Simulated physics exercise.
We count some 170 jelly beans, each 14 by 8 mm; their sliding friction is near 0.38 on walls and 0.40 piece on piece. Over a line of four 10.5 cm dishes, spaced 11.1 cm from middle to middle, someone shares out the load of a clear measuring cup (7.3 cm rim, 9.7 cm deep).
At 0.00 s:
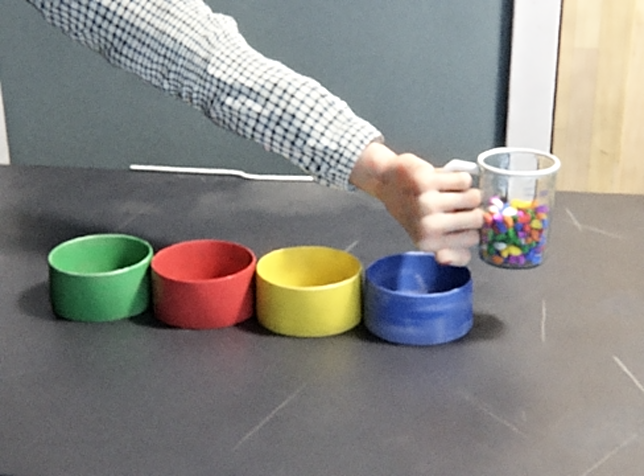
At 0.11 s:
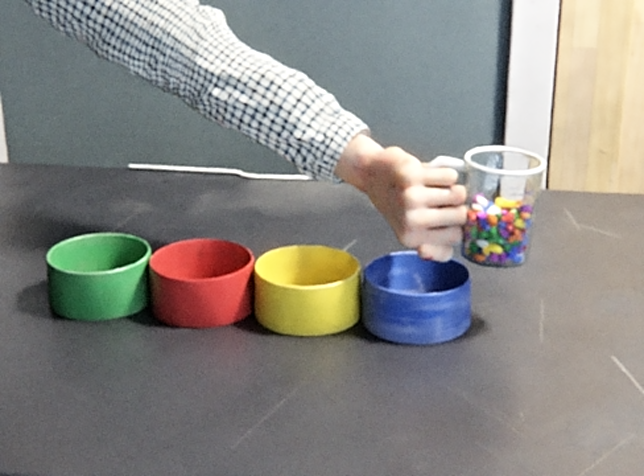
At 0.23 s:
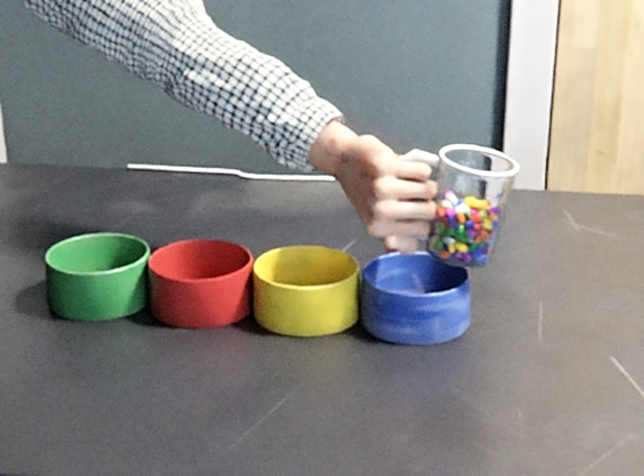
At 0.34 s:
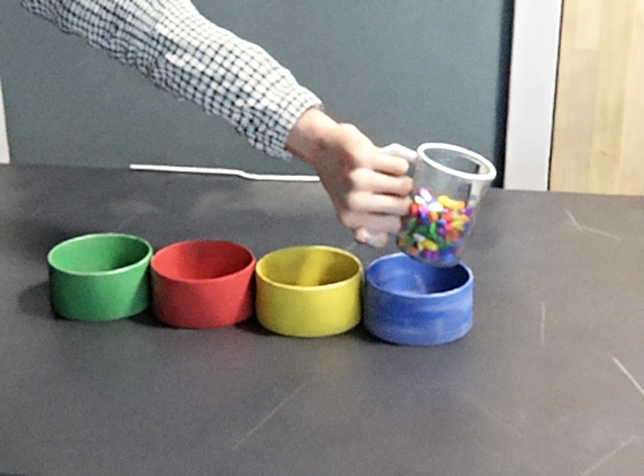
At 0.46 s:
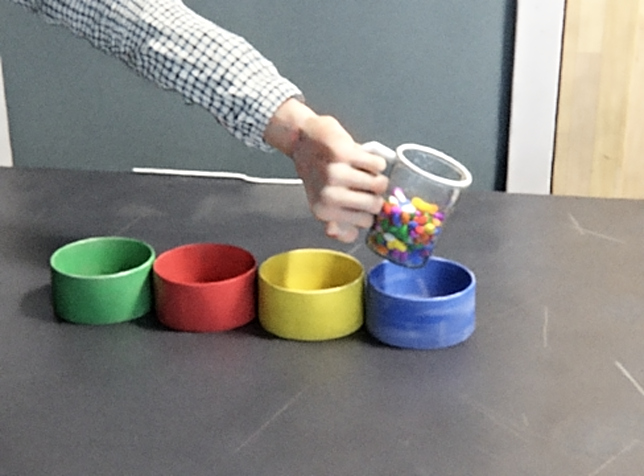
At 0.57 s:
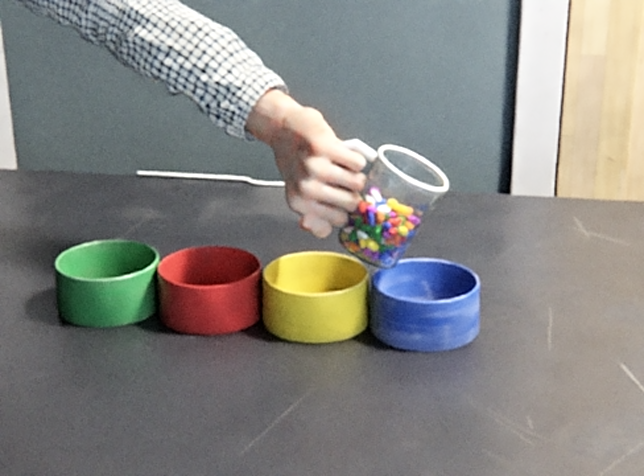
On a dark tabletop, a hand moving a clear cup of colourful pieces leftward above four coloured dishes, tilting it rightward.
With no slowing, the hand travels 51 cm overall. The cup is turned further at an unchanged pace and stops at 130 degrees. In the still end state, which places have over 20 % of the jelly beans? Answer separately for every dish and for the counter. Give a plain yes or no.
Red - no, blue - no, green - yes, yellow - no, counter - no.
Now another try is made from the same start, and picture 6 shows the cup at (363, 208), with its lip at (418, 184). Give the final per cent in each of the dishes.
Kept per dish: Red = 0, blue = 0, green = 100, yellow = 0.
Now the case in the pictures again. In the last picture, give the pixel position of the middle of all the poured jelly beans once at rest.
Approximately (105, 289) in the last view.
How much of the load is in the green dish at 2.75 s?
Some 95 in a hundred by then.
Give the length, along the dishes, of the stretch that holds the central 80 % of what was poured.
That stretch comes to around 6 cm.
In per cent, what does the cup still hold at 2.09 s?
Roughly 95 percent.
After 1.49 s, tilt 75 degrees; cup holds 100 %.
After 2.09 s, tilt 106 degrees; cup holds 95 %, green 5 %.
Then, at 2.75 s, tilt 130 degrees; cup holds 0 %, green 95 %.
In the end, at 3.4 s, red 0 %, blue 0 %, green 95 %, yellow 0 %, counter 5 %.
